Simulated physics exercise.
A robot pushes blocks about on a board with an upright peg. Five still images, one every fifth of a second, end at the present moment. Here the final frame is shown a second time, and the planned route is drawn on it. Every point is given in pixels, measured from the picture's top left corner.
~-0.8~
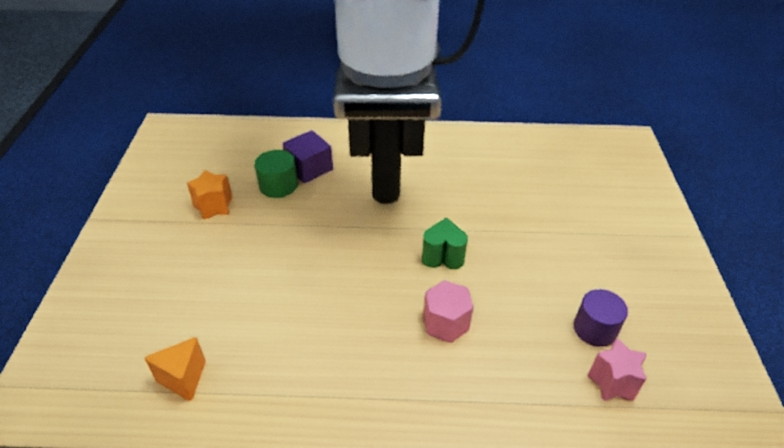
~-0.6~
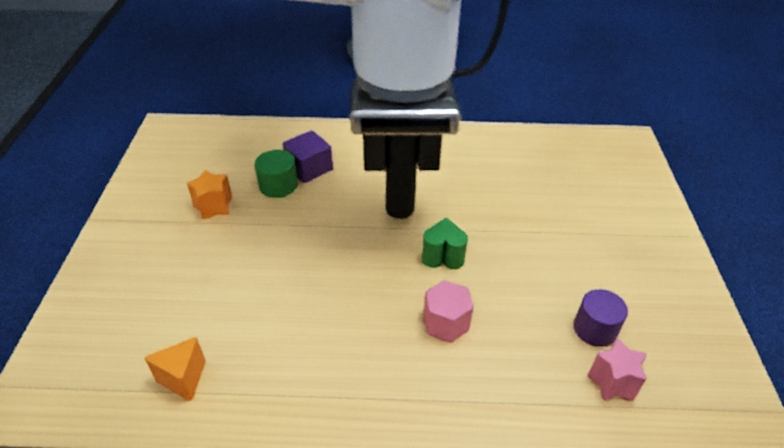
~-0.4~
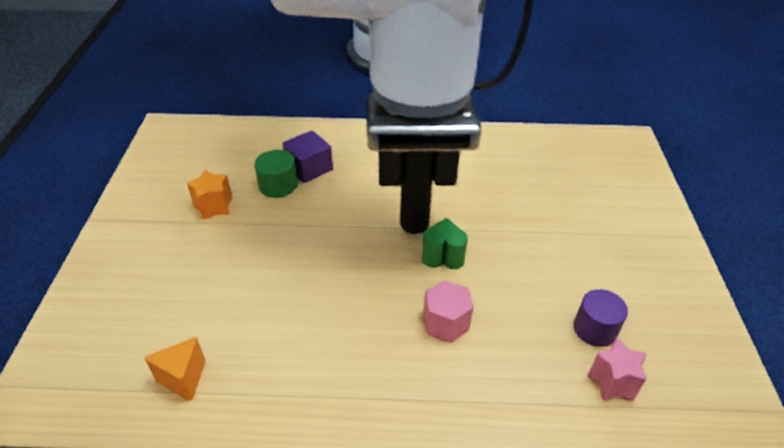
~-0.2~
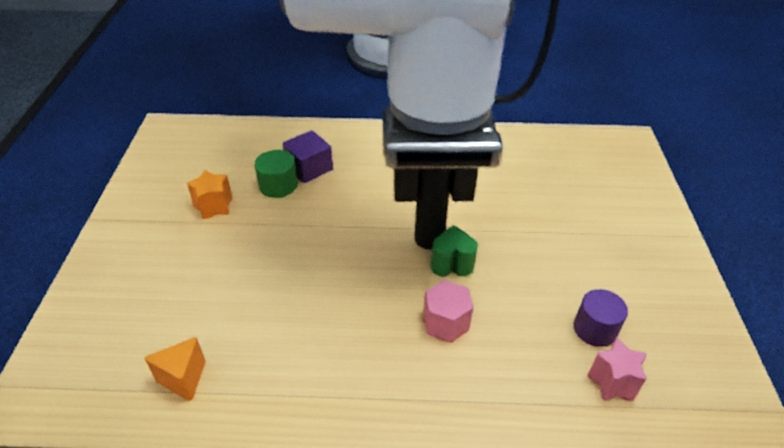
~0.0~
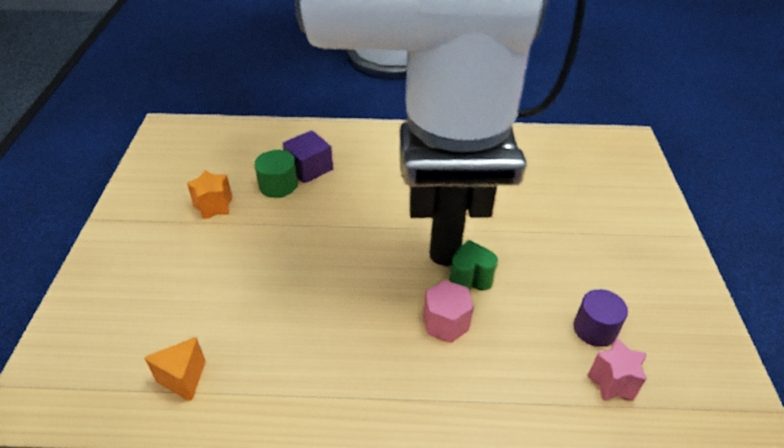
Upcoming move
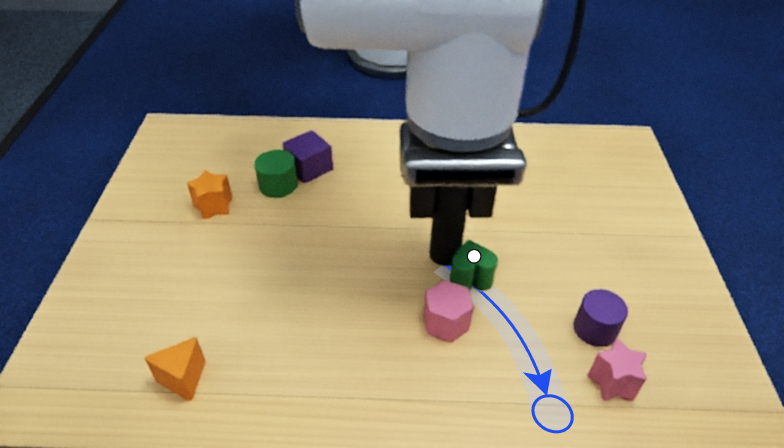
A robot arm moves its black peg toward the viewer and pushes the green heart block rightward.
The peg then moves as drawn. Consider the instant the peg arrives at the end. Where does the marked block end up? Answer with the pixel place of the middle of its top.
The spot you're after is about (578, 333) in the image.
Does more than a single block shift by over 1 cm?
I believe not.
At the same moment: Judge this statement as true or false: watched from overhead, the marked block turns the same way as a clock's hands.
False
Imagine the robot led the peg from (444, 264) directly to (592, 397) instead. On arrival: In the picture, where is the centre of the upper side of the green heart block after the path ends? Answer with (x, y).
My estimate: (617, 345).
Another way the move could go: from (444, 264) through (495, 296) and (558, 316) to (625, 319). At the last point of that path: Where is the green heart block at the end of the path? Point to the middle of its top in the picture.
Roughly at (578, 326).
The line goes from (444, 264) over (490, 300) and (527, 350) to (553, 413); the dot is on the green heart block.
What follows on the original path. One third of the way, peg (493, 293); green heart block (528, 295).
Two thirds of the way, peg (531, 343); green heart block (574, 330), turned 45° anticlockwise.
At the end, peg (556, 405); pink hexagon unmoved; green heart block (578, 333), turned 60° anticlockwise.
